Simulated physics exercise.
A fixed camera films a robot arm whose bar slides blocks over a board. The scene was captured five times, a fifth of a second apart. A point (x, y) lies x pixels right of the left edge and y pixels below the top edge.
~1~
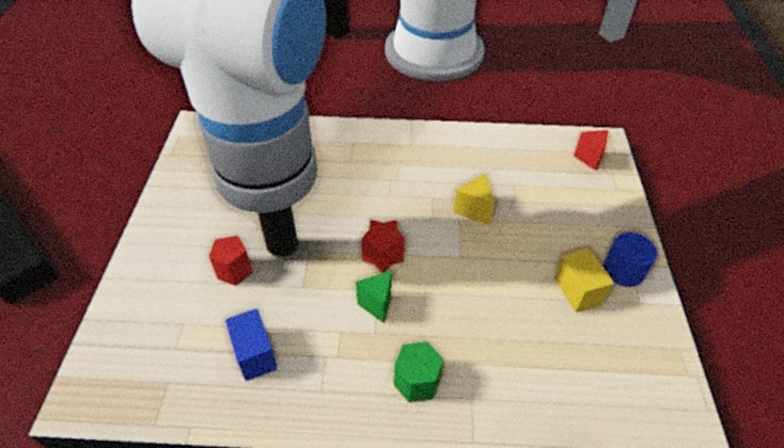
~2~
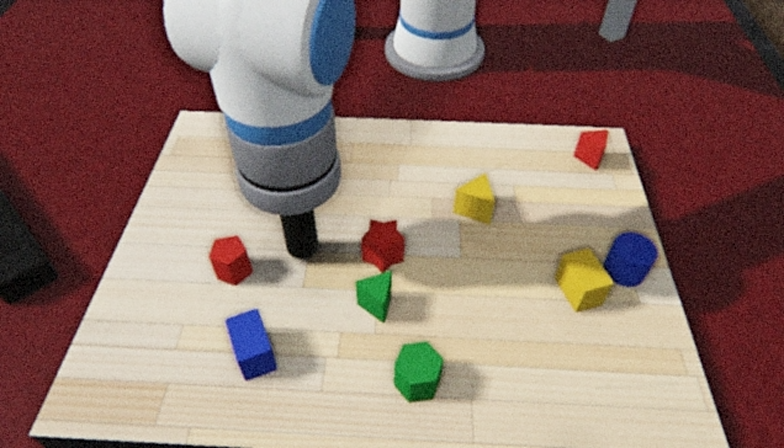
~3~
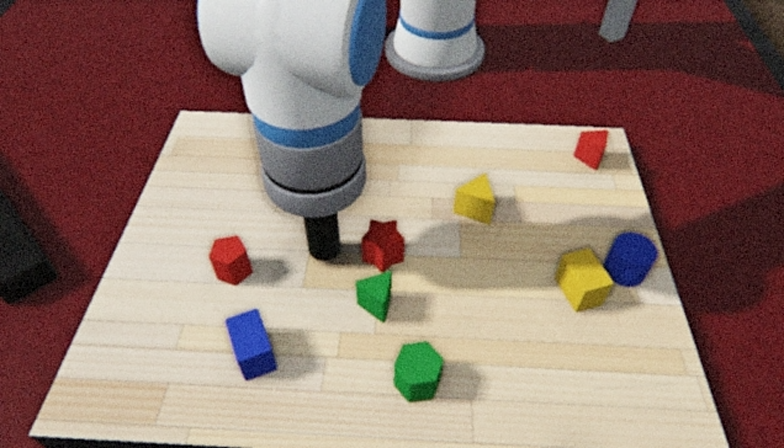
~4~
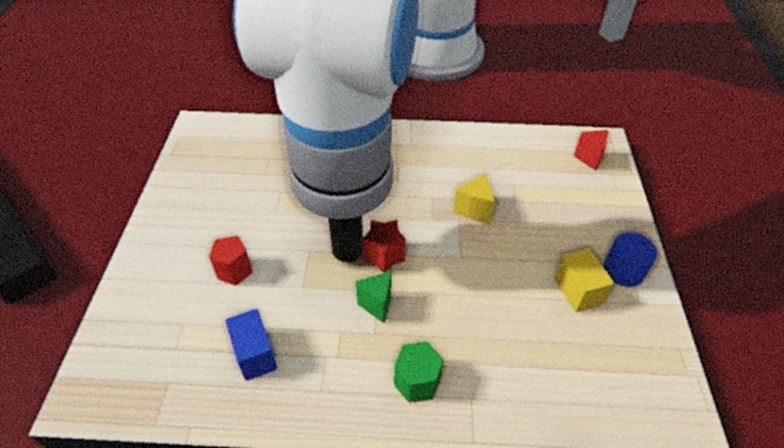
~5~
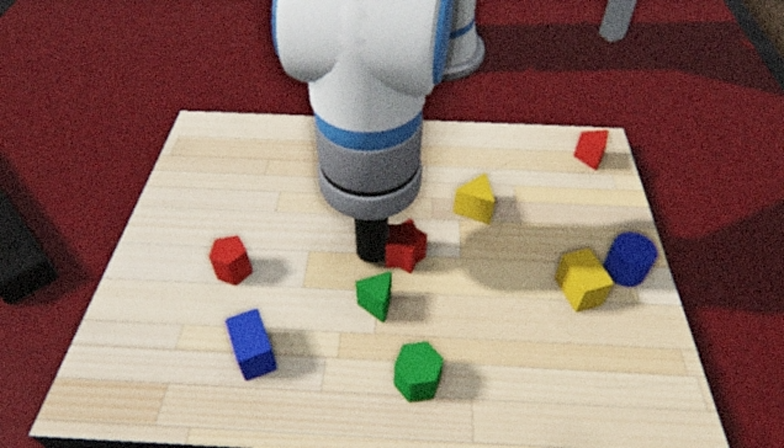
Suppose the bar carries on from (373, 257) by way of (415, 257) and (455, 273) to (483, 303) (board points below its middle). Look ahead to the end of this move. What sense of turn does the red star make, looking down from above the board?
It rotates counterclockwise.
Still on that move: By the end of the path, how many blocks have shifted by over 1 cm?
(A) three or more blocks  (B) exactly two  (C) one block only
Answer: C.
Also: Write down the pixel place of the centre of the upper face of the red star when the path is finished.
That would be at about pixel (491, 240).
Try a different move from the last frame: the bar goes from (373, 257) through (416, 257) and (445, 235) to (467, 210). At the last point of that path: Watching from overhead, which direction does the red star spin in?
Seen from above, its turn is clockwise.
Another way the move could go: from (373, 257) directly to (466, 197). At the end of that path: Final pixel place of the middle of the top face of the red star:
Its top middle: (434, 231).
The first path, step by step. One third of the way, bar at (417, 251); red star at (451, 234).
Two thirds of the way, bar at (457, 268); red star at (487, 239), turned 30° anticlockwise.
At the end, bar at (485, 298); green triangle not moved; red star at (491, 240), turned 45° anticlockwise.
